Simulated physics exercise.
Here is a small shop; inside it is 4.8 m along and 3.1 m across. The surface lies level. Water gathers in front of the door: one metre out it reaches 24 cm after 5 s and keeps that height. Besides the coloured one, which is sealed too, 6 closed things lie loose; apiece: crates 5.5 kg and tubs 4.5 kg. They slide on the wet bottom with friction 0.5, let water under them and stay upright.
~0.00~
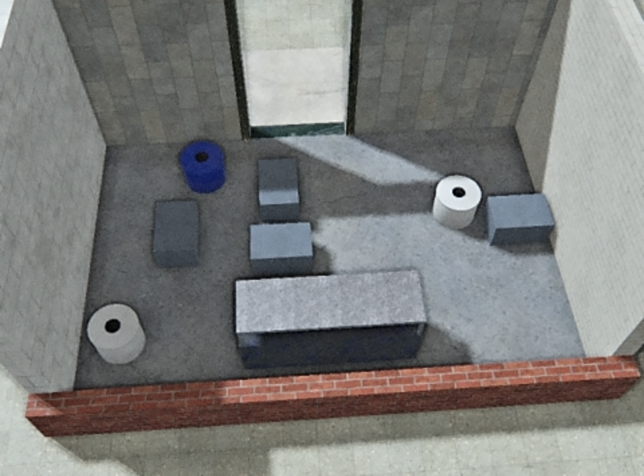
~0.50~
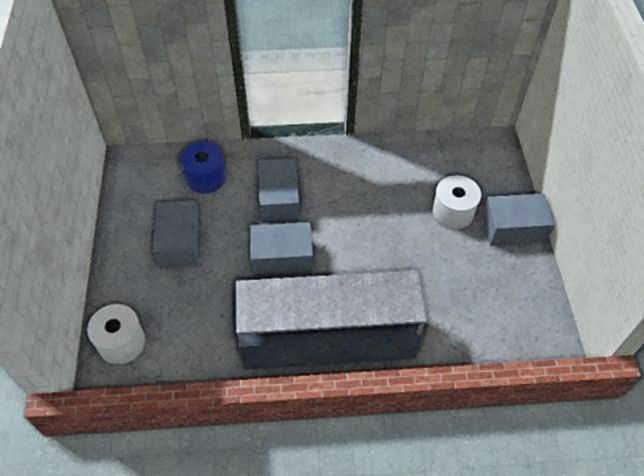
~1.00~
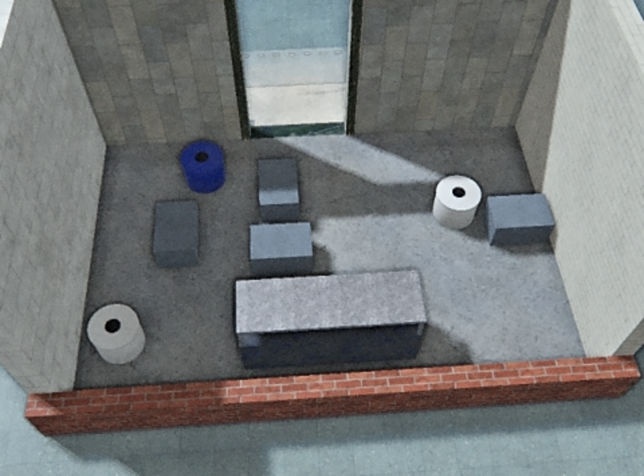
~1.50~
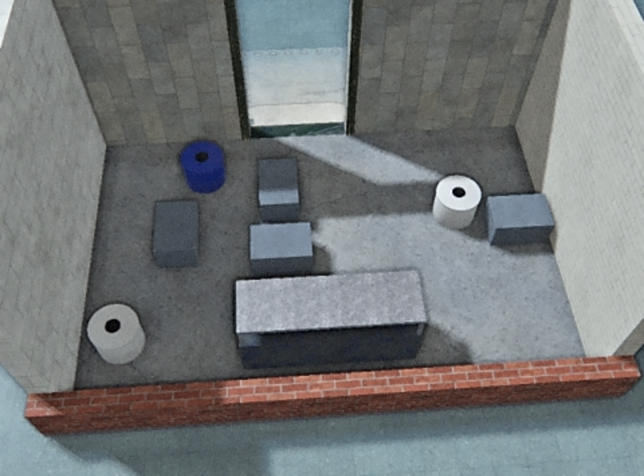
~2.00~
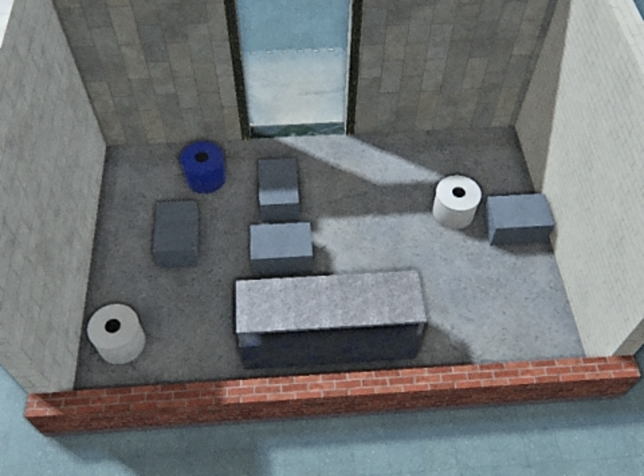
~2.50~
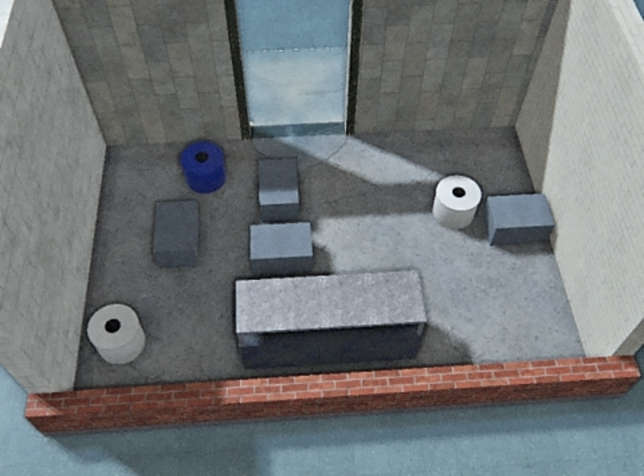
At first, a blue tub, two white tubs and four grey crates sit around a long counter on a dry shop floor, with pale ground outside. Bluish water then covers the ground outside and creeps closer to the doorway. Finally, a small patch shows just inside, while the tubs and crates stay still.
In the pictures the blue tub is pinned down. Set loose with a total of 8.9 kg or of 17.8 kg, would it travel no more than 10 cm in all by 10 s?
Verdict: The lower weight is enough.
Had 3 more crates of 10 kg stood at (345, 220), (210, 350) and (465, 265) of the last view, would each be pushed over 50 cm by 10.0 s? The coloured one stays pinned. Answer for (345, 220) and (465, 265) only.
In turn: Past it, past it.
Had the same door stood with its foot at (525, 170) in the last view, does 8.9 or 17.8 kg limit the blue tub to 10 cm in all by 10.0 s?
In that case neither load is enough.
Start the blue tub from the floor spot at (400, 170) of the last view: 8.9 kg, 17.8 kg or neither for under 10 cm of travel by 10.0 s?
Either load holds.
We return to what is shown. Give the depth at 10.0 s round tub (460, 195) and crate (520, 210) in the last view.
Roughly 5 and 7 cm.
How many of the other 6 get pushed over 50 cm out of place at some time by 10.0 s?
That makes 4.
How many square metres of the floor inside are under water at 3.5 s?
Roughly 2.0 m2.
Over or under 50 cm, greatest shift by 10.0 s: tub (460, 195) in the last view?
It is under.
After 3.5 s the blue tub would be 0 cm from its start with 8.9 kg and 0 cm from its start with 17.8 kg; 1 cm of water round it then.
After 4.5 s the blue tub would be 0 cm from its start with 8.9 kg and 0 cm from its start with 17.8 kg; 2 cm of water round it then.
After 7.0 s the blue tub would be 0 cm from its start with 8.9 kg and 0 cm from its start with 17.8 kg; 2 cm of water round it then.
After 10.0 s the blue tub would be 2 cm from its start with 8.9 kg and 0 cm from its start with 17.8 kg; 6 cm of water round it then.
